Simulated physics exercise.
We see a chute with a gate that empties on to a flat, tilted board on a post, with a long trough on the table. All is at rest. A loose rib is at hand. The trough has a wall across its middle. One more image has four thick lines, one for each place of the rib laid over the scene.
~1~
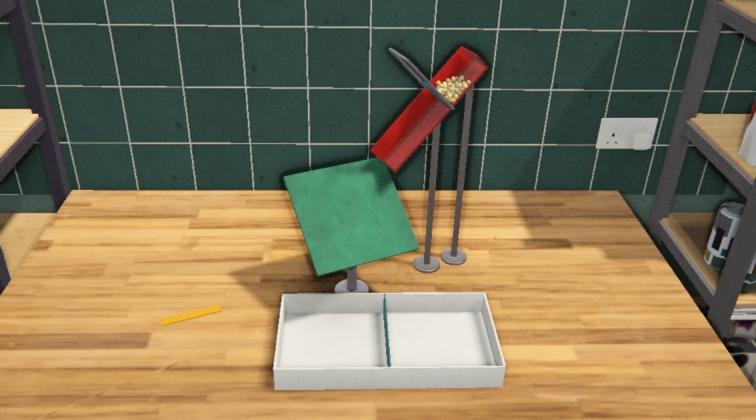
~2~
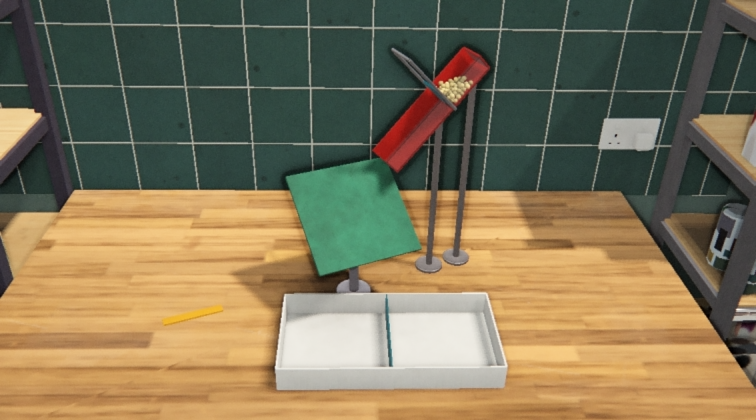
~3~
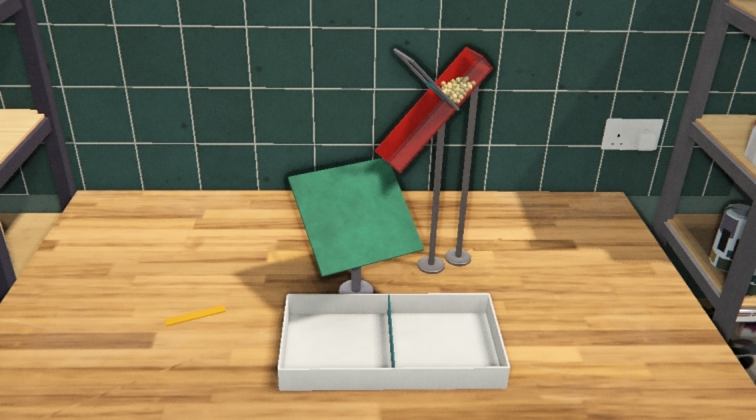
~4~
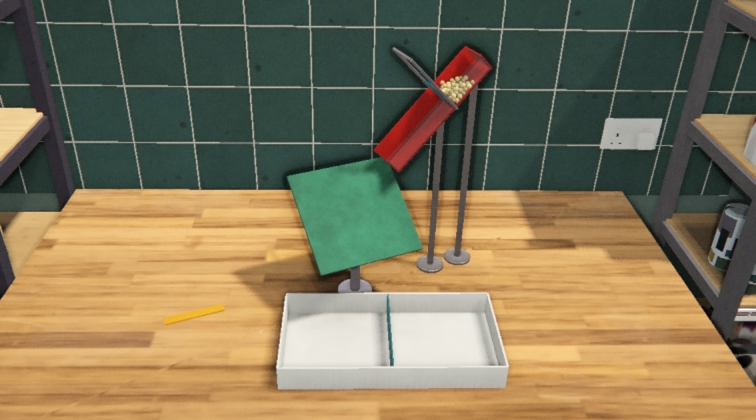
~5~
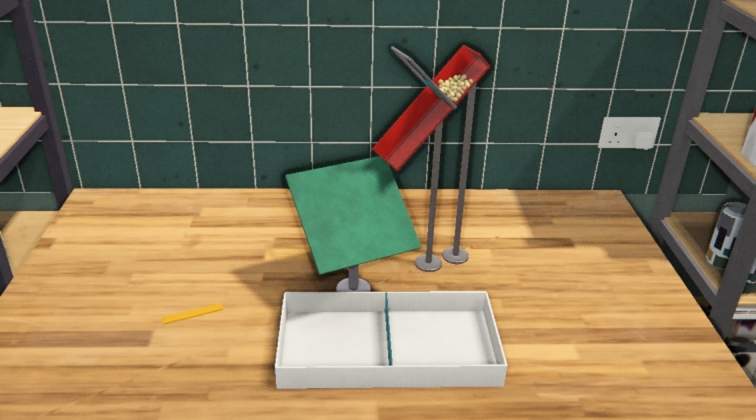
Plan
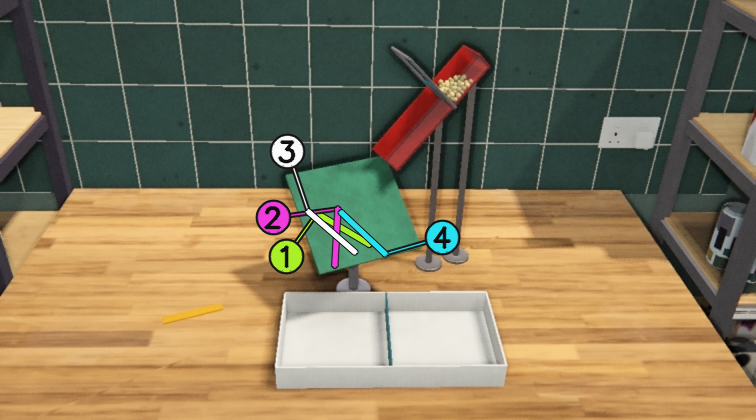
In a room with dark green wall tiles, a light wooden worktop between shelving units is seen from the front and slightly above. A red chute on thin grey posts slopes down to the left, pale beans heaped behind its dark gate, above a tilted green board, a white trough with a teal divider, and an orange stick at left. Everything stays still while the camera drifts very slightly.
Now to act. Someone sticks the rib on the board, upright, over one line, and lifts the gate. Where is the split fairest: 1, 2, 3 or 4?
The answer is line 3.
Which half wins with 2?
The left half.
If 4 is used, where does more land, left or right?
More lands on the right.
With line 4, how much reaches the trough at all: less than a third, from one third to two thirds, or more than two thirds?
Line 4 gives more than two thirds.
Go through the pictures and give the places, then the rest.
In the first picture, load behind the gate (449, 90), soya beans; lip of the chute (388, 166), sloping fairly steeply.
In the second picture, middle of the board (354, 213), tilted fairly steeply; middle of its low edge (373, 262); of its high edge (337, 166).
In the third picture, front corners of the trough (279, 369) and (509, 367); front end of its middle wall (395, 368); gate still shut (435, 89).
In the fourth picture, middle of the load (453, 90); lip (392, 166).
In the fifth picture, middle of the load (451, 89); lip (390, 165).
On the marked copy, line 1 from (316, 213) to (369, 244); line 2 from (337, 208) to (334, 265); line 3 from (308, 211) to (354, 252); line 4 from (341, 212) to (385, 253).
If 1 is chosen, of what is caught, about a tenth in the left half, almost all in the right.
If 2 is chosen, of what is caught, the larger part in the left half, about a tenth in the right.
If 3 is chosen, of what is caught, roughly half in the left half, roughly half in the right.
If 4 is chosen, of what is caught, roughly a quarter in the left half, the larger part in the right.
